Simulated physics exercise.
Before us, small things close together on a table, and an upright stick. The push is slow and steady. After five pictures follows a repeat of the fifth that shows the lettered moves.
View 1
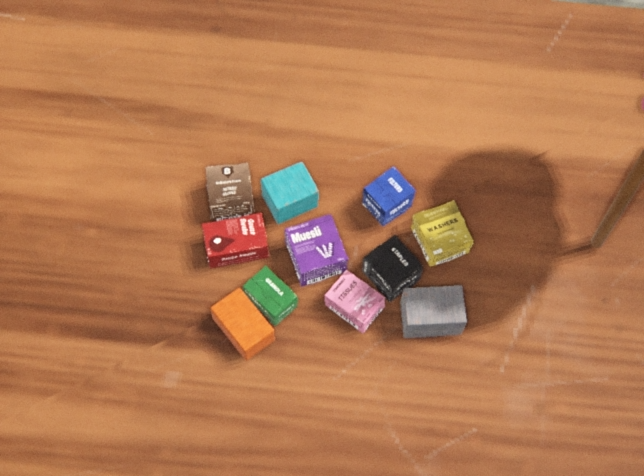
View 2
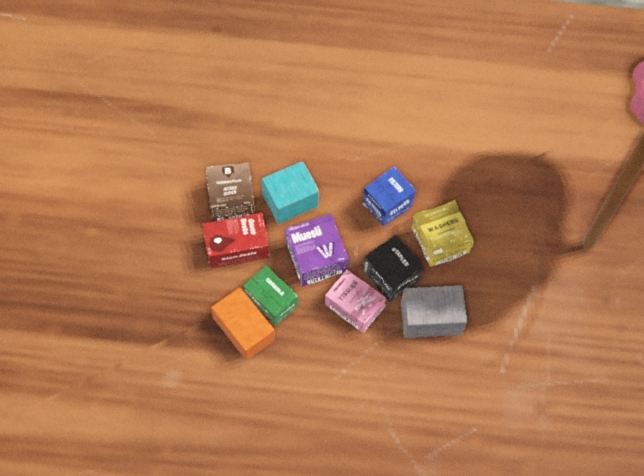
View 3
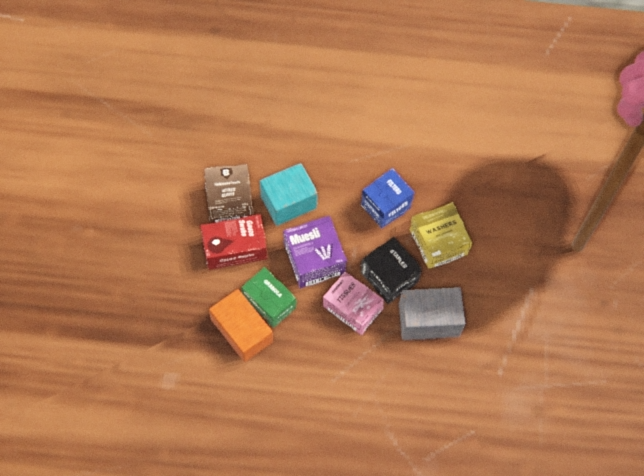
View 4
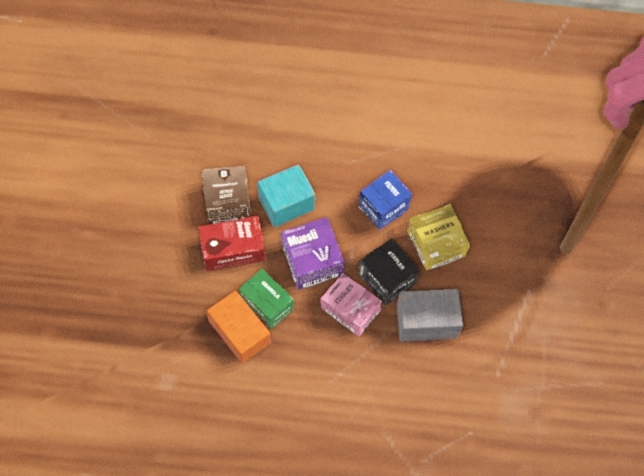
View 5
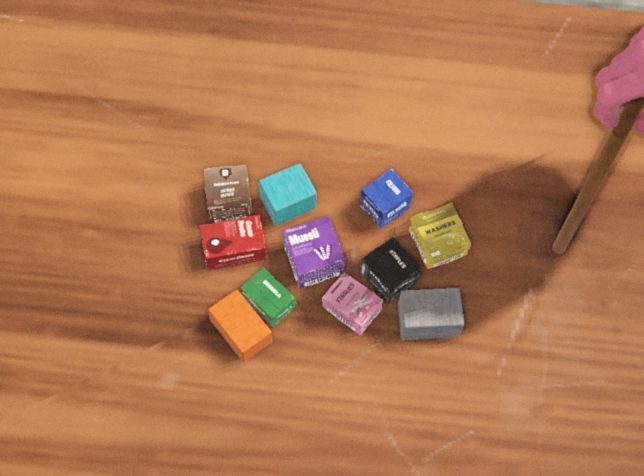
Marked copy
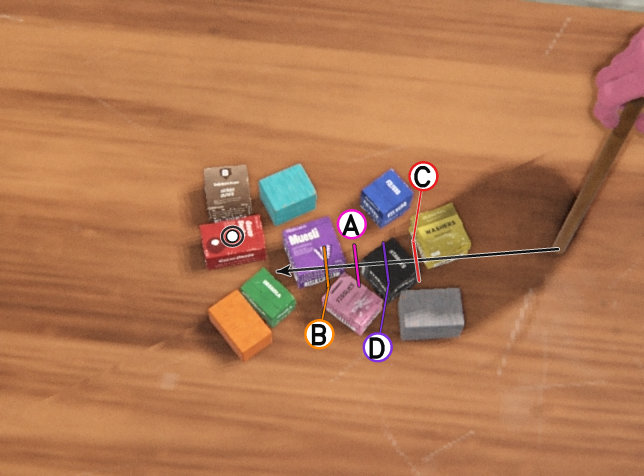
To begin with, small coloured boxes and blocks sit close together on a wooden table, with an upright stick at the right edge. The stick shifts slowly and slightly to the left as something pink comes into view above it, while the boxes and blocks stay practically still.
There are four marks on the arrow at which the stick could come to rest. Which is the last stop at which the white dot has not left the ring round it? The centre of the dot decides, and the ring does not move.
Up to mark B.
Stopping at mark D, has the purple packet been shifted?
No.
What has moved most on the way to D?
The yellow box.
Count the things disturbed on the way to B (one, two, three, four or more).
Four or more.
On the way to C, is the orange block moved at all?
No.
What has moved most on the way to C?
The yellow box.
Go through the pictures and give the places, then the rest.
Grey block (433, 312); red box (236, 241); purple packet (316, 251), in the first frame.
Purple packet (316, 251); blue box (389, 197), in the second frame.
Turquoise block (289, 195); yellow box (440, 235), in the third frame.
Green box (267, 299); orange block (239, 327), in the fourth frame.
Black box (390, 271); brown box (228, 194); pink box (353, 303), in the fifth frame.
On the marked copy, A at (356, 265); B at (326, 268); C at (416, 260); D at (386, 263); the arrow from (558, 249) to (277, 272); the white dot at (232, 236).
Taking B. A third of the way, foot of the stick (474, 256).
Two thirds of the way, foot of the stick (390, 263); yellow box (397, 225); black box (376, 277).
When it is over, foot of the stick (326, 269); yellow box (397, 225); black box (362, 291); the dot is still in its ring.
As for the rest, A keeps the dot in but is short; C keeps the dot in but is short; D keeps the dot in but is short.
